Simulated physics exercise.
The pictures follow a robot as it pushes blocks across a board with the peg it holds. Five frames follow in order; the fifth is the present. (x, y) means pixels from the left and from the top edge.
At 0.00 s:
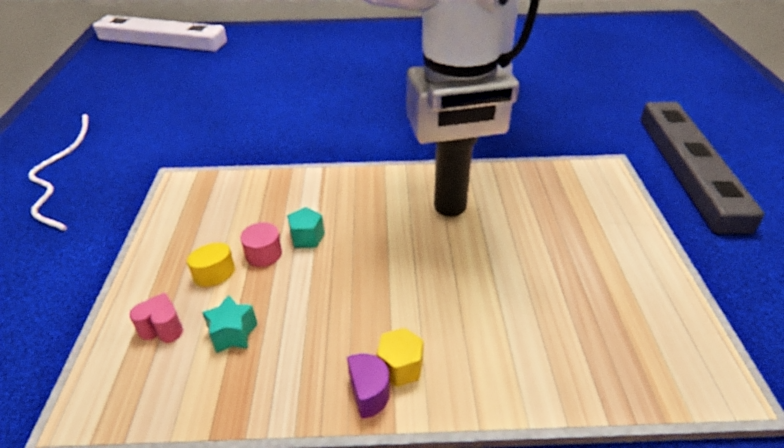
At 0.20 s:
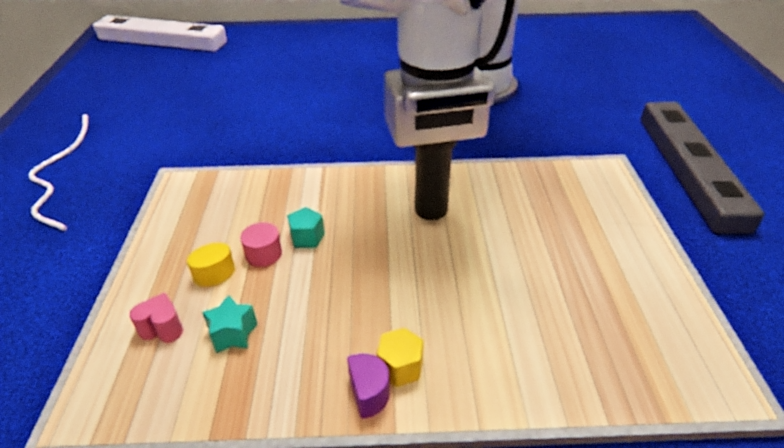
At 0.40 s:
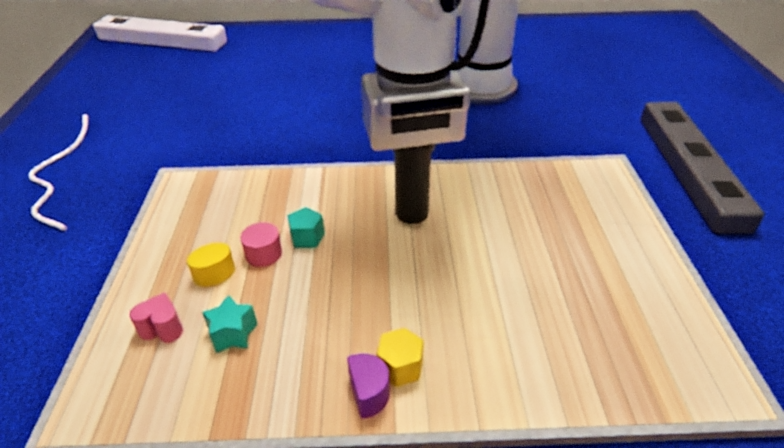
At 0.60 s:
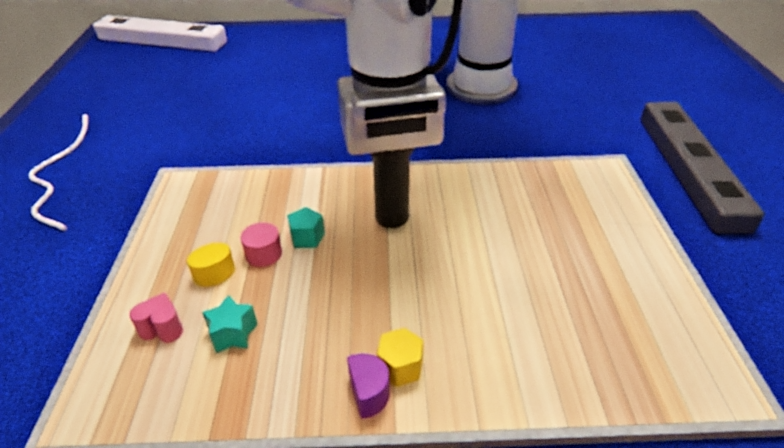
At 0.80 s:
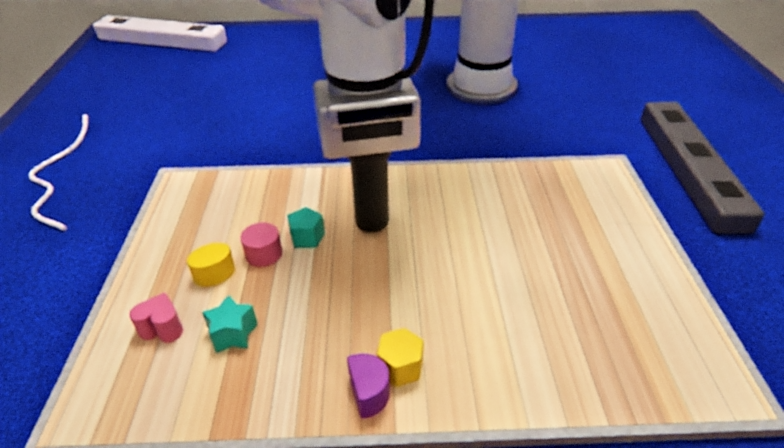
A robot arm holding a black peg slid steadily left across the back of a wooden board, nearing the turquoise pentagon, while the pink, yellow, turquoise and purple blocks all stayed where they were.
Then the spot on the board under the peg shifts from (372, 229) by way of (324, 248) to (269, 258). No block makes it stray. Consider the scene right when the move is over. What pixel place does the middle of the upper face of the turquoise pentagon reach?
I think it will end close to (279, 214).
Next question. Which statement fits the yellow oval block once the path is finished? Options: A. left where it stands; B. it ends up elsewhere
The correct letter is B.
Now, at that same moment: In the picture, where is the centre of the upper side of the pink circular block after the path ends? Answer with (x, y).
The spot you're after is about (229, 234) in the image.
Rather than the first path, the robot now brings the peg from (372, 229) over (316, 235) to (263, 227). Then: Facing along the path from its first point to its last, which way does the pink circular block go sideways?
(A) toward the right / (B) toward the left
That would be B.
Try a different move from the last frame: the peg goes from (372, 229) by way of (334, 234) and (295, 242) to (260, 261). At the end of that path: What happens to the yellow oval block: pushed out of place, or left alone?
It does get moved.
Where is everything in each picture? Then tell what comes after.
The first frame shows lower end of the peg (450, 207), tops of blocks, yellow oval block (209, 254), pink circular block (259, 234), turquoise pentagon (304, 218).
The second frame shows peg (431, 211), blocks as before.
The third frame shows peg (412, 214), blocks as before.
The fourth frame shows peg (392, 218), blocks as before.
The fifth frame shows peg (372, 222), yellow oval block (209, 254), pink circular block (259, 234), turquoise pentagon (304, 218).
On the path given first. One third of the way, peg (340, 235); nothing pushed yet.
Two thirds of the way, peg (304, 246); turquoise pentagon (284, 216), turned 40° clockwise.
At the end, peg (268, 251); yellow oval block (197, 257), turned 30° anticlockwise; pink circular block (229, 234); turquoise pentagon (279, 214), turned 60° clockwise.
